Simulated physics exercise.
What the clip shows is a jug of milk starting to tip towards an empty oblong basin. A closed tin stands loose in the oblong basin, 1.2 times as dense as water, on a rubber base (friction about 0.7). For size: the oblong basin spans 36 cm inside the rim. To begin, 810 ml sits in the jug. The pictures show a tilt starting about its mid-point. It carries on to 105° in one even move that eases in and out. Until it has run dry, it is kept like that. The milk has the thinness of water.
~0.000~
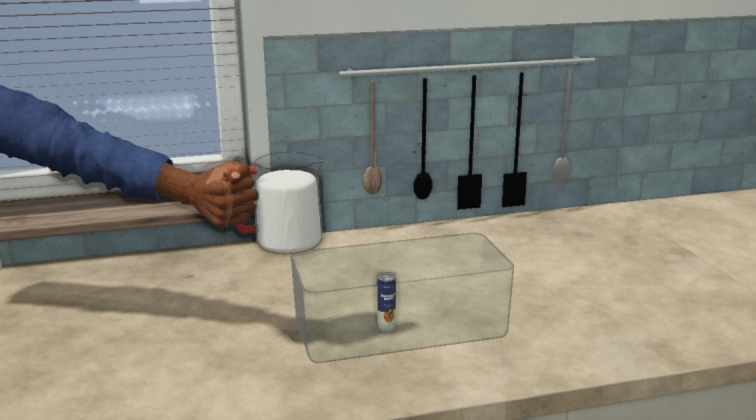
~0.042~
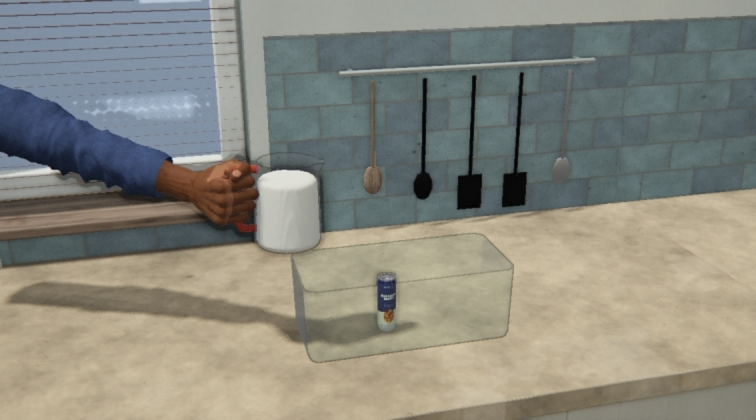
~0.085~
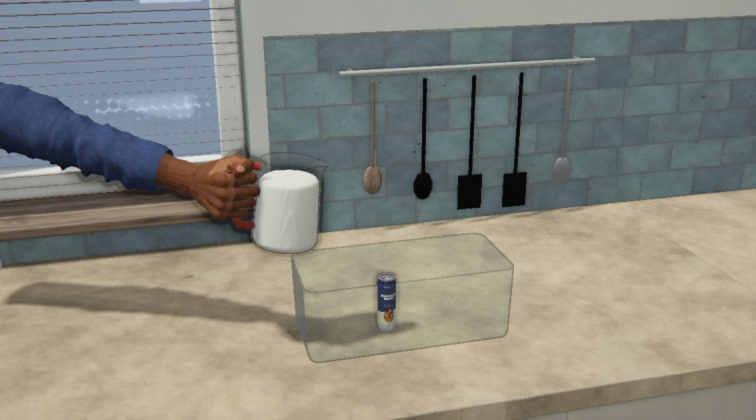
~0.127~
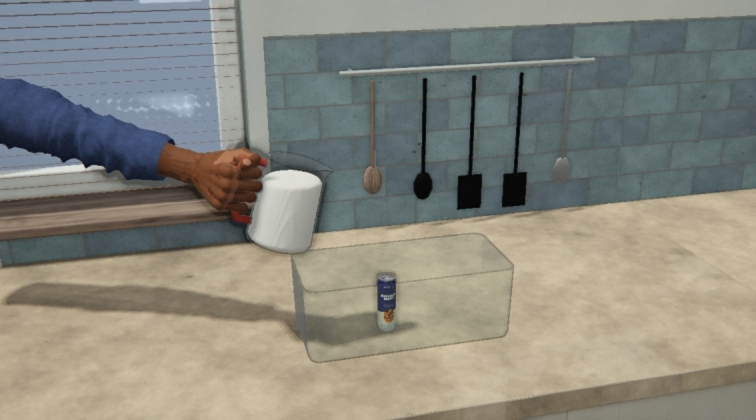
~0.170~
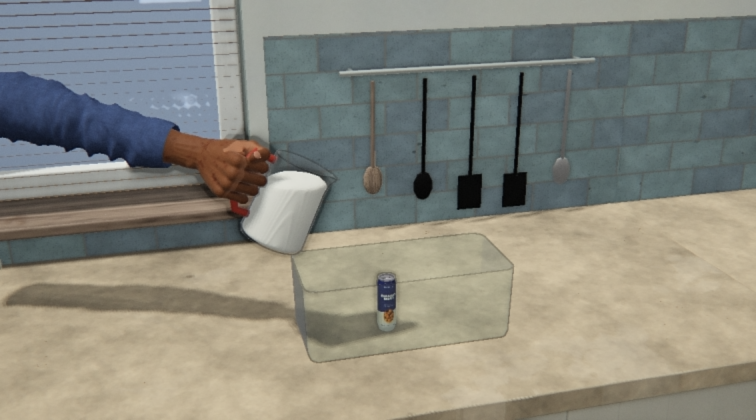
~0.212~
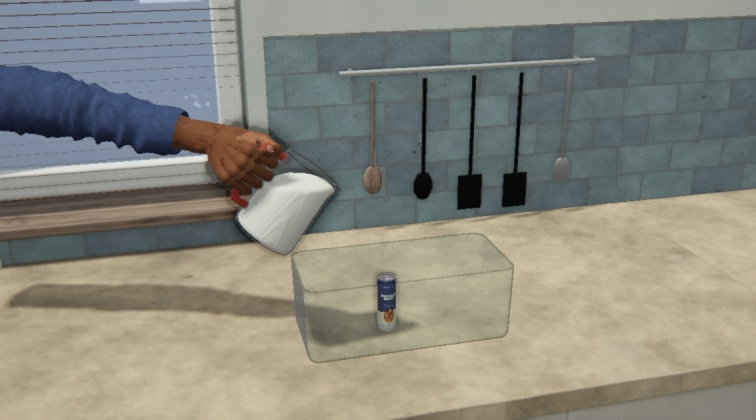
A kitchen counter with a mottled beige top is seen from slightly above, with blue-green wall tiles, a rail of five hanging utensils and a window with blinds at the left. A dark blue-sleeved arm holds a clear, red-handled jug of white milk beside a clear oblong basin containing a small blue and white tin. The jug stays nearly upright at first, then the hand tilts it steadily rightward, while the camera, basin and tin remain still.
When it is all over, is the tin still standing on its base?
No, it has tipped onto its side.
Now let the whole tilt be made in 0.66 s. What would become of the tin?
Outcome - the tin comes down.
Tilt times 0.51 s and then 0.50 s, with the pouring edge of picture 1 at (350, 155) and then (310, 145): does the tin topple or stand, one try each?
First it remains upright; then it falls.
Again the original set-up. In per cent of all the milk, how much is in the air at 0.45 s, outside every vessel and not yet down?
20 %.
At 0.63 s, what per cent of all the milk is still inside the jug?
I'd say some 28 per cent remains.
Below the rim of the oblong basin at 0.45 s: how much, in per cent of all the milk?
I'd estimate some 12 percent of the liquid.
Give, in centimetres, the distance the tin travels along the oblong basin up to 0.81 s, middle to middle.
Some 7 cm.
By 0.45 s the tilt is 102° and 68 per cent is still to pour; the tin stands where it began.
By 0.63 s the tilt is 105° and 27 per cent is still to pour; the tin stands 3 cm from where it began.
By 0.81 s the tilt is 105° and 9 per cent is still to pour; the tin leans 35°.
By 1.01 s the tilt is 105° and 2 per cent is still to pour; the tin lies on its side.
At rest the tin lies on its side.
